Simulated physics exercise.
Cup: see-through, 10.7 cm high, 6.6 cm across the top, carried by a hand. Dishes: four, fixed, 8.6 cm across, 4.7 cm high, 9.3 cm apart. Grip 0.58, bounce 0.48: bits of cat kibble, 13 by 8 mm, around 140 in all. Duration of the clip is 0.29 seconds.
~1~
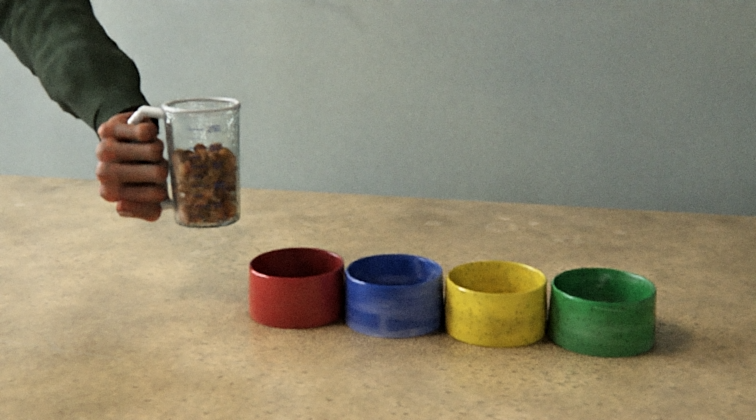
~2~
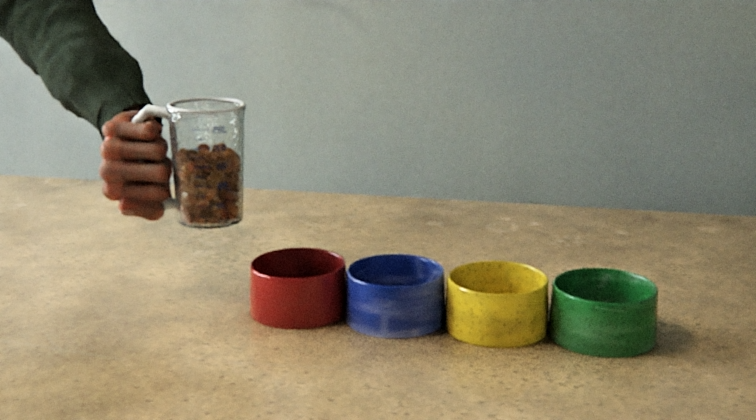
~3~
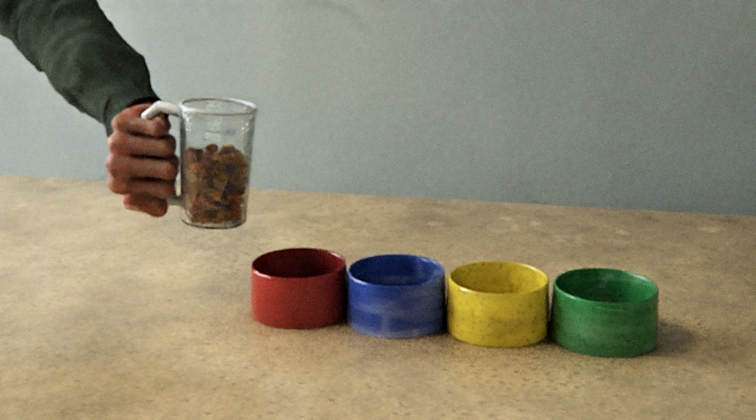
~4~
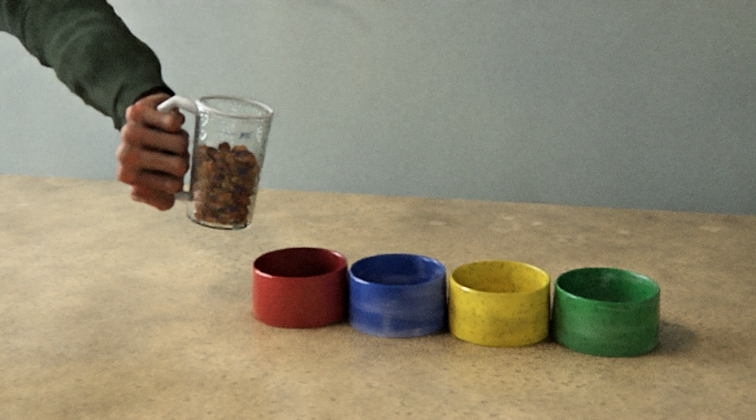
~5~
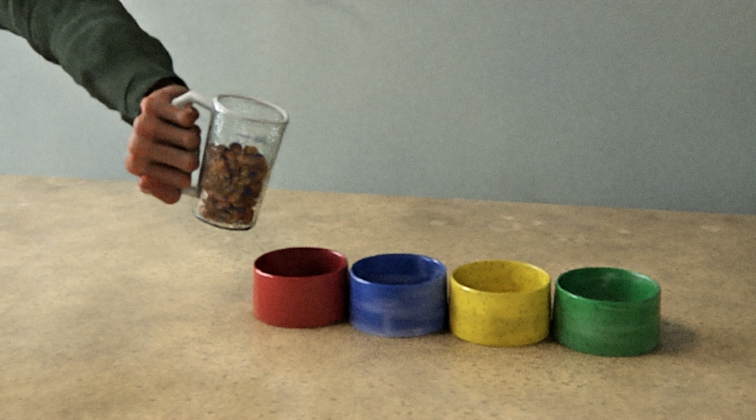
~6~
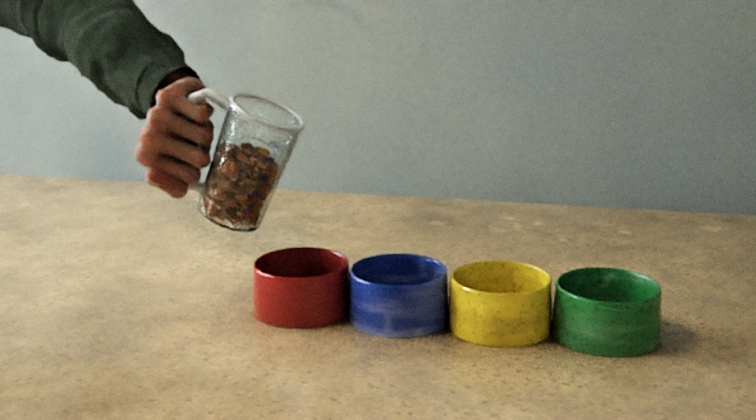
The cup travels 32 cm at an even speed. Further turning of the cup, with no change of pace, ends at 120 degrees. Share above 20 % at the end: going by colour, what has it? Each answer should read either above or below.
Red - below, blue - below, green - above, yellow - above, counter - below.
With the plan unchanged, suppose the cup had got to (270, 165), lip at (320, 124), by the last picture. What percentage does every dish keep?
Per cent kept: Red 0, blue 0, green 90, yellow 0.
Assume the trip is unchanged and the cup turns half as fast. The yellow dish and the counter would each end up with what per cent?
In that case the yellow dish gets 0 while the counter gets 0.
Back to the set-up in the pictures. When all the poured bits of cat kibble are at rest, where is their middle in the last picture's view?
Roughly (527, 314).
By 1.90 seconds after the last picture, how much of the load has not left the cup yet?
Around 0 in a hundred.
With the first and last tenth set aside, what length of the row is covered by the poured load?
Roughly 12 cm of the row.
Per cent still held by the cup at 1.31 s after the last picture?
Near 15 per cent of the load.
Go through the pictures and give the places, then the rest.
In the first frame, cup at (205, 163), tilt 0 degrees, lip at (236, 106), moved 0.0 cm; middle of the pieces at (209, 184); red dish at (297, 263); blue dish at (394, 270); yellow dish at (496, 278); green dish at (604, 286).
In the second frame, cup at (208, 163), tilt 1 degrees, lip at (241, 107), moved 0.2 cm; middle of the pieces at (212, 185).
In the third frame, cup at (216, 163), tilt 6 degrees, lip at (253, 111), moved 0.9 cm; middle of the pieces at (218, 185).
In the fourth frame, cup at (227, 163), tilt 11 degrees, lip at (270, 115), moved 1.9 cm; middle of the pieces at (227, 185).
In the fifth frame, cup at (238, 163), tilt 17 degrees, lip at (285, 121), moved 2.9 cm; middle of the pieces at (235, 184).
In the sixth frame, cup at (248, 164), tilt 23 degrees, lip at (301, 127), moved 3.8 cm; middle of the pieces at (243, 184); red dish at (301, 263); blue dish at (399, 270); yellow dish at (501, 277); green dish at (608, 285).
Then, 0.78 s after the last picture, tilt 104 degrees; cup holds 100 %.
Then, 1.31 s after the last picture, tilt 120 degrees; cup holds 15 %, green 10 %, yellow 65 %.
Then, 1.90 s after the last picture, tilt 120 degrees; cup holds 0 %, green 30 %, yellow 60 %.
In the end, red 0 %, blue 0 %, green 30 %, yellow 60 %, counter 10 %.
